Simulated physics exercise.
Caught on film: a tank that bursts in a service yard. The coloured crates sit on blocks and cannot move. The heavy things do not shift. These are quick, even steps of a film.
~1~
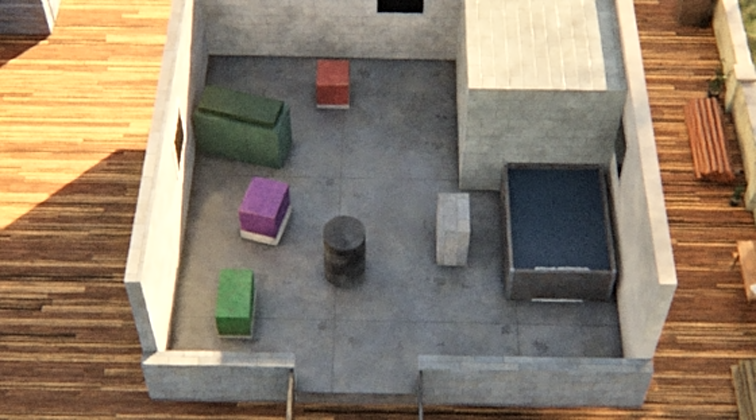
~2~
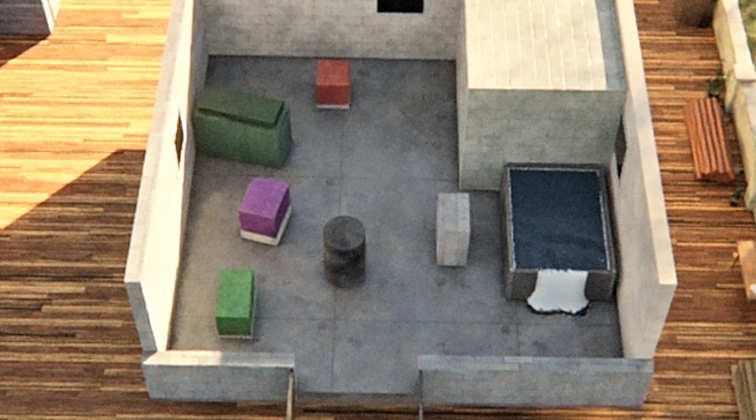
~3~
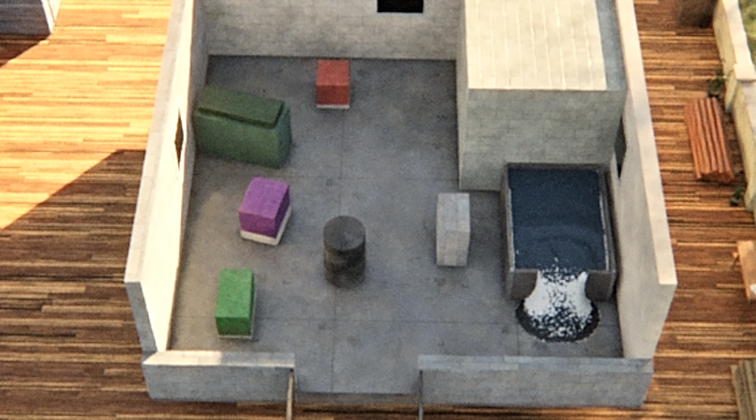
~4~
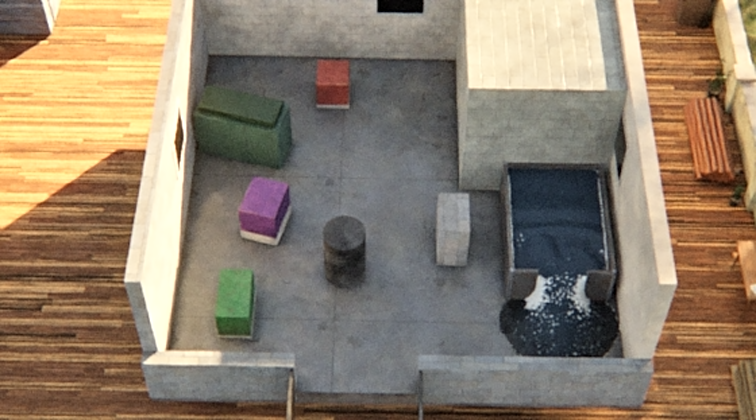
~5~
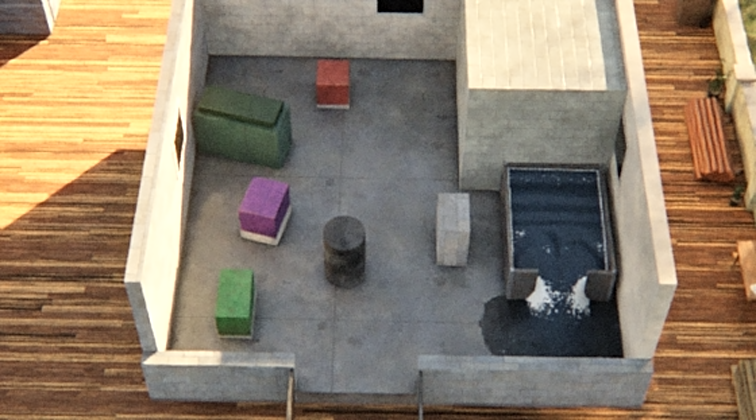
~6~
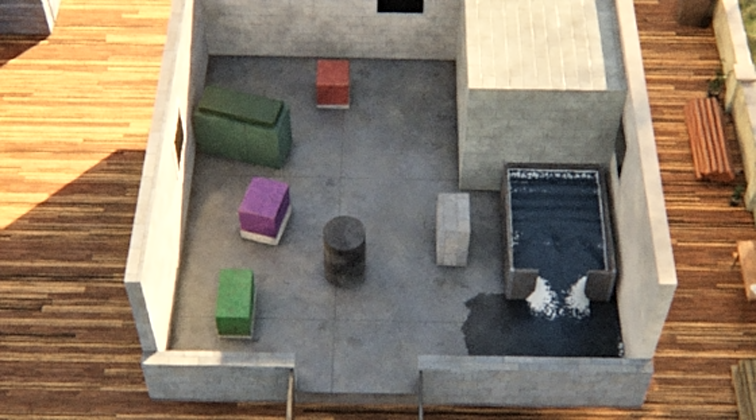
Dark open tank in a walled yard bursting at its front, pouring out foaming water that spreads left across the grey floor.
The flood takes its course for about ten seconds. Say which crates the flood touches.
One by one: The red crate stays dry; the green crate gets wet; the purple crate stays dry.
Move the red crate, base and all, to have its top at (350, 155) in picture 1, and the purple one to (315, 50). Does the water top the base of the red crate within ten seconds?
Then: The red one is topped.
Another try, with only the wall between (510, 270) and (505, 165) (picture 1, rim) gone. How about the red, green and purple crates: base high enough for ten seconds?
Red crate takes water; green crate is topped; purple crate ends up wet.
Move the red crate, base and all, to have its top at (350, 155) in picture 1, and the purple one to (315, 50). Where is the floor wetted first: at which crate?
It is the green-painted one.
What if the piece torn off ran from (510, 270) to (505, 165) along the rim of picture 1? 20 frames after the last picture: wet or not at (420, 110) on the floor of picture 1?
Verdict: No water.
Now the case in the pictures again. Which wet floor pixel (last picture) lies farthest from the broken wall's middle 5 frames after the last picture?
Around (381, 379).
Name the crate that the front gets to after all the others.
The crate marked red.
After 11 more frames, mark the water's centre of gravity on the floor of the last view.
Roughly at (541, 290).
A moment on, water covers 10 % of the floor; the red crate not reached, the green crate not reached, the purple crate not reached.
Next, water covers 20 % of the floor; the red crate not reached, the green crate not reached, the purple crate not reached.
Then, water covers 40 % of the floor; the red crate not reached, the green crate water round its plinth, the purple crate water round its plinth.
Later, water covers 60 % of the floor; the red crate not reached, the green crate water round its plinth, the purple crate water round its plinth.
In the end, water covers 80 % of the floor; the red crate stayed above the water, the green crate was topped, the purple crate stayed above the water.
